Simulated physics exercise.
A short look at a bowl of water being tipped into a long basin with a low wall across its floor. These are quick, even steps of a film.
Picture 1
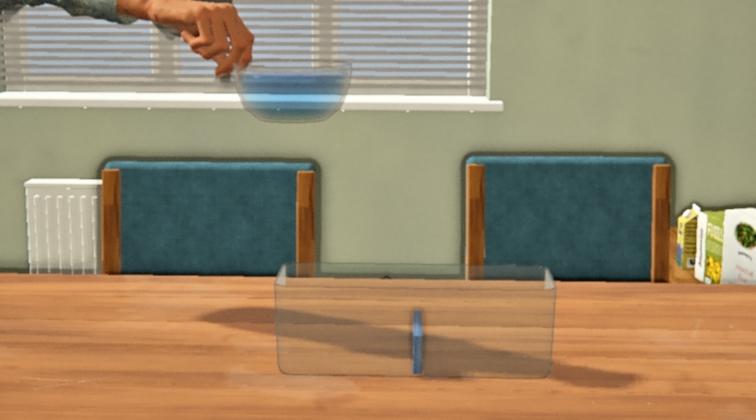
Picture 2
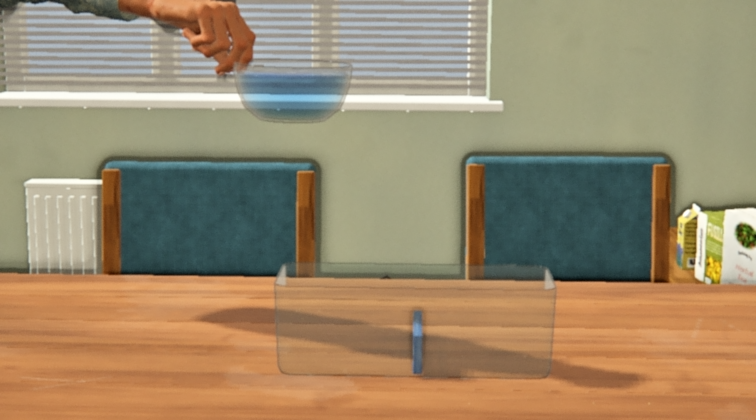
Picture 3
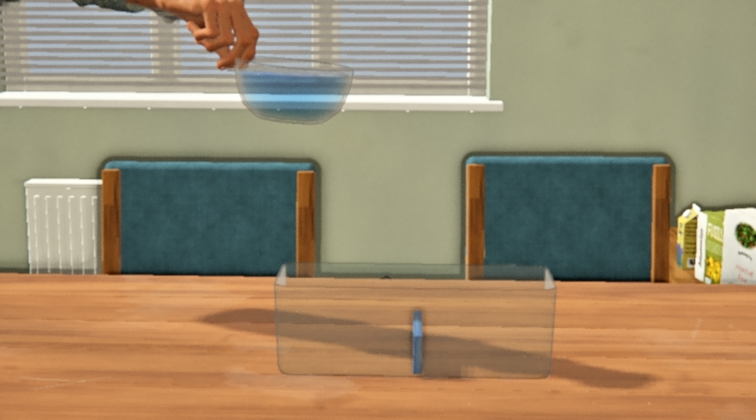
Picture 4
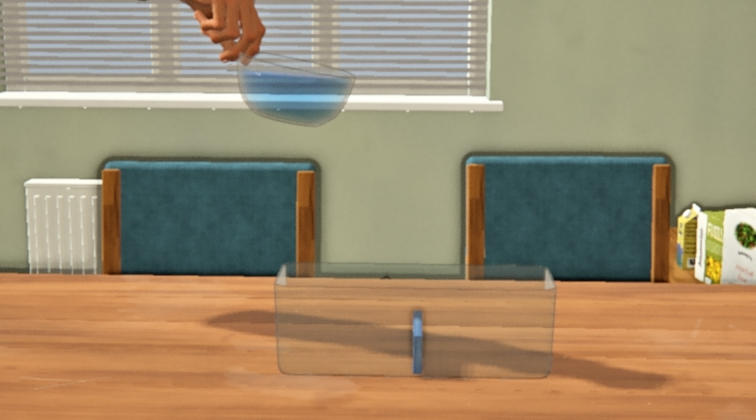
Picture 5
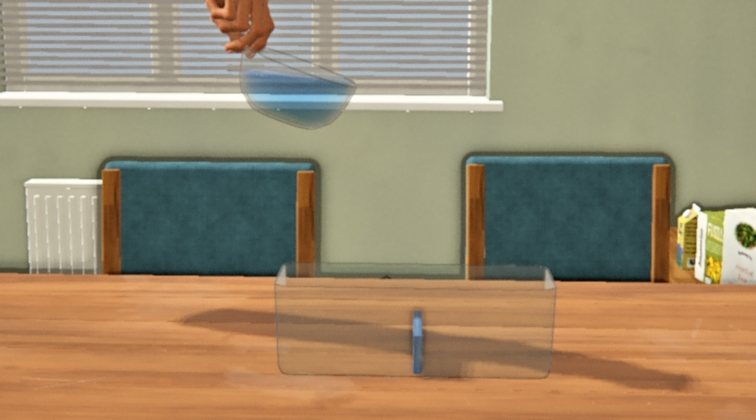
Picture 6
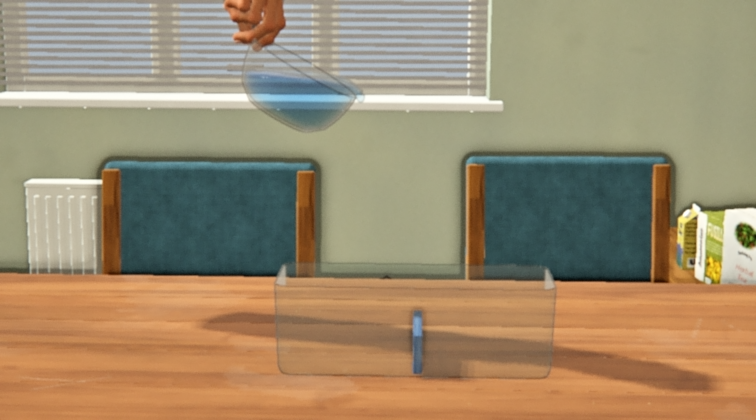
At a wooden table in front of two teal chairs and a window with blinds, a hand holds a clear bowl of blue water level above a long transparent basin with a low blue wall inside. The hand then tilts the bowl steadily down to the right, and the water shifts toward the lowered rim.
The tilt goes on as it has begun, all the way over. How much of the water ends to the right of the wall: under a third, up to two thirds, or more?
It comes to from a third to two thirds.
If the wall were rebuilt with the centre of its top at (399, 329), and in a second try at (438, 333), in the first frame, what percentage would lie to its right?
The first gives 65 %, the second 20 %.
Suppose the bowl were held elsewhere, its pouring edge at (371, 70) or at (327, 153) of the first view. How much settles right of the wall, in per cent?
First some 65, then 10 per cent.
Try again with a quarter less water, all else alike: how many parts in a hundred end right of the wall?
About 25 per cent.
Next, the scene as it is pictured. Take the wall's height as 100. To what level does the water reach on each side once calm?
The left part 40 per cent, the right part 30.
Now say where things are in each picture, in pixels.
In the first picture, tilt 0°; pouring edge (351, 66); surface from (237, 71) to (349, 73); the long basin's rim runs from (279, 275) to (551, 279); the wall's top is at (418, 324).
In the second picture, tilt 1°; pouring edge (351, 67); surface from (237, 71) to (350, 73).
In the third picture, tilt 5°; pouring edge (353, 71); surface from (239, 69) to (351, 75).
In the fourth picture, tilt 12°; pouring edge (355, 78); surface from (242, 68) to (353, 77).
In the fifth picture, tilt 20°; pouring edge (356, 87); surface from (244, 68) to (354, 82); 2 per cent is over the edge.
In the sixth picture, tilt 30°; pouring edge (355, 98); surface from (246, 71) to (349, 90); 7 per cent is over the edge.
A moment on, the bowl is tipped on its side and 22 per cent is still to pour, 4 is left of the wall and 7 right of it.
Next, the bowl is tipped on its side and 3 per cent is still to pour, 34 is left of the wall and 45 right of it.
Then the bowl is tipped on its side and 0 per cent is still to pour, 48 is left of the wall and 42 right of it.
Later the bowl is tipped on its side and 0 per cent is still to pour, 50 is left of the wall and 43 right of it.
Finally, 50 per cent lies left of the wall, 43 right of it and 7 outside.
